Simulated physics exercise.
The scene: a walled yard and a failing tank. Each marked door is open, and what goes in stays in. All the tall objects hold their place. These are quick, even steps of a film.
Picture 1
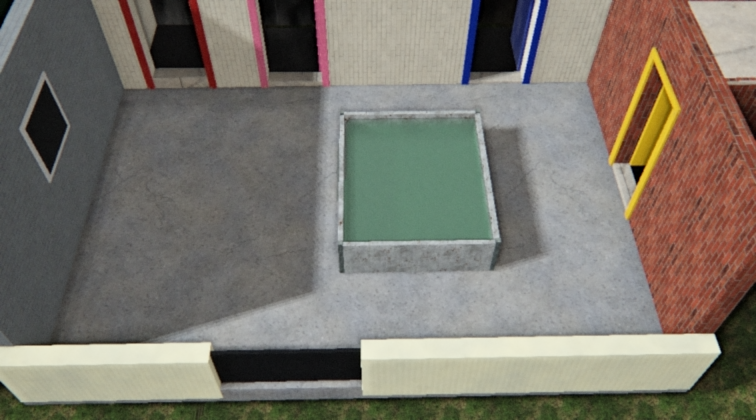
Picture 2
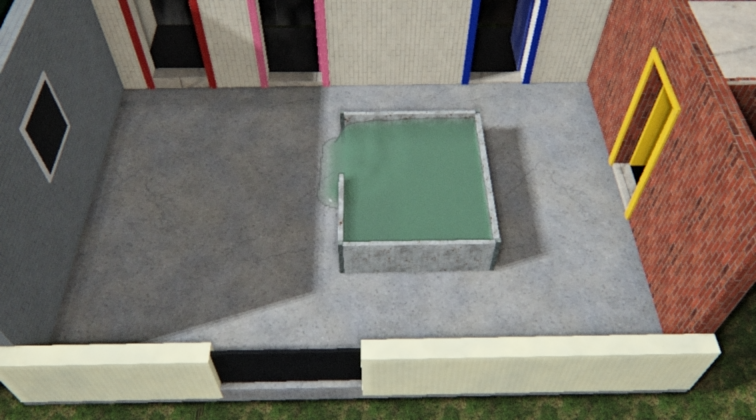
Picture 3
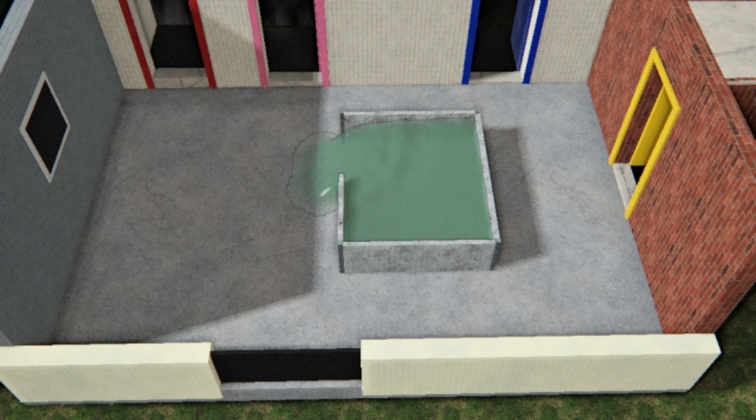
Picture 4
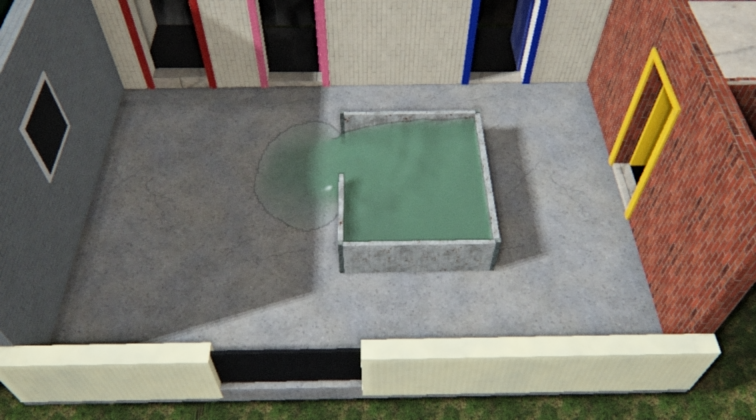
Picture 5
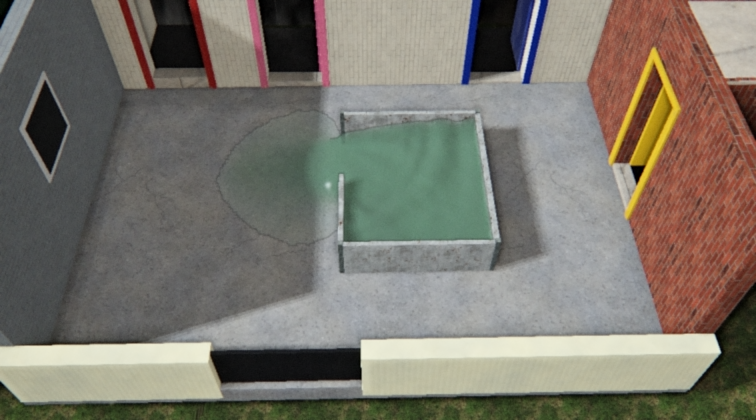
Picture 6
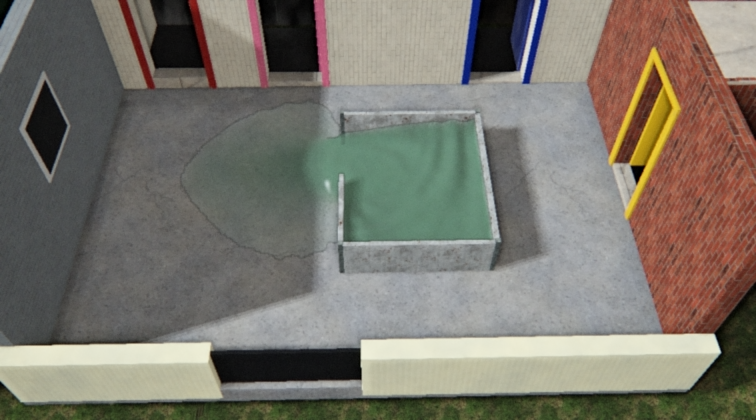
At the start, green water lies still in a square, stone-walled tank in a walled yard with coloured door and window surrounds. Water then bursts out through a gap in the tank's left side and spreads leftward in a widening, rounded sheet over the grey paving, while the surface inside ripples.
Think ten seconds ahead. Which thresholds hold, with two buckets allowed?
One by one: The red door holds within the limit; the pink door holds within the limit; the yellow door holds within the limit; the blue door holds within the limit.
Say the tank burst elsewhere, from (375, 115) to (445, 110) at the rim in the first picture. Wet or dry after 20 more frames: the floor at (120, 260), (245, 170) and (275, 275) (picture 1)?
One after the other: Dry, wet, not flooded.
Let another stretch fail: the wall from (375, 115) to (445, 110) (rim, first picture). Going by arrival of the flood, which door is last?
The yellow-painted one.
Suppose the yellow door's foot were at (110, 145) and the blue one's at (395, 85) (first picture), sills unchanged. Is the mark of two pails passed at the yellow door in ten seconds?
In short: The yellow one lets more in.
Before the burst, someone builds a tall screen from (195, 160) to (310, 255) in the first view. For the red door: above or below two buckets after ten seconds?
Then: The red one floods.
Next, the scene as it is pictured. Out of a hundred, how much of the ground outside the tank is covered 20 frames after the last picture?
Close to 40 %.
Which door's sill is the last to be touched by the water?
It is the yellow-painted one.
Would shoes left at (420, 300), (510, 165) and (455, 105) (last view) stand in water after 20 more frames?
One after the other: Not flooded, dry, clear.
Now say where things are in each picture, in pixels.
In the first frame, still water in the tank at (414, 177).
In the second frame, the front is at (334, 143), out from the gap at (345, 163).
In the third frame, water pours out at (345, 165) and has run to (315, 137).
In the fourth frame, water pours out at (345, 165) and has run to (259, 188).
In the fifth frame, water pours out at (345, 165) and has run to (224, 183).
In the sixth frame, water pours out at (345, 165) and has run to (187, 180).
A moment on, water covers 30 % of the floor; the red door not reached, the pink door wet at the sill, nothing in, the yellow door not reached, the blue door not reached.
Next, water covers 35 % of the floor; the red door wet at the sill, nothing in, the pink door under two buckets in, the yellow door not reached, the blue door not reached.
Then, water covers 40 % of the floor; the red door under two buckets in, the pink door under two buckets in, the yellow door not reached, the blue door not reached.
Later, water covers 60 % of the floor; the red door under two buckets in, the pink door under two buckets in, the yellow door not reached, the blue door not reached.
In the end, water covers 90 % of the floor; the red door under two buckets in, the pink door under two buckets in, the yellow door wet at the sill, nothing in, the blue door wet at the sill, nothing in.
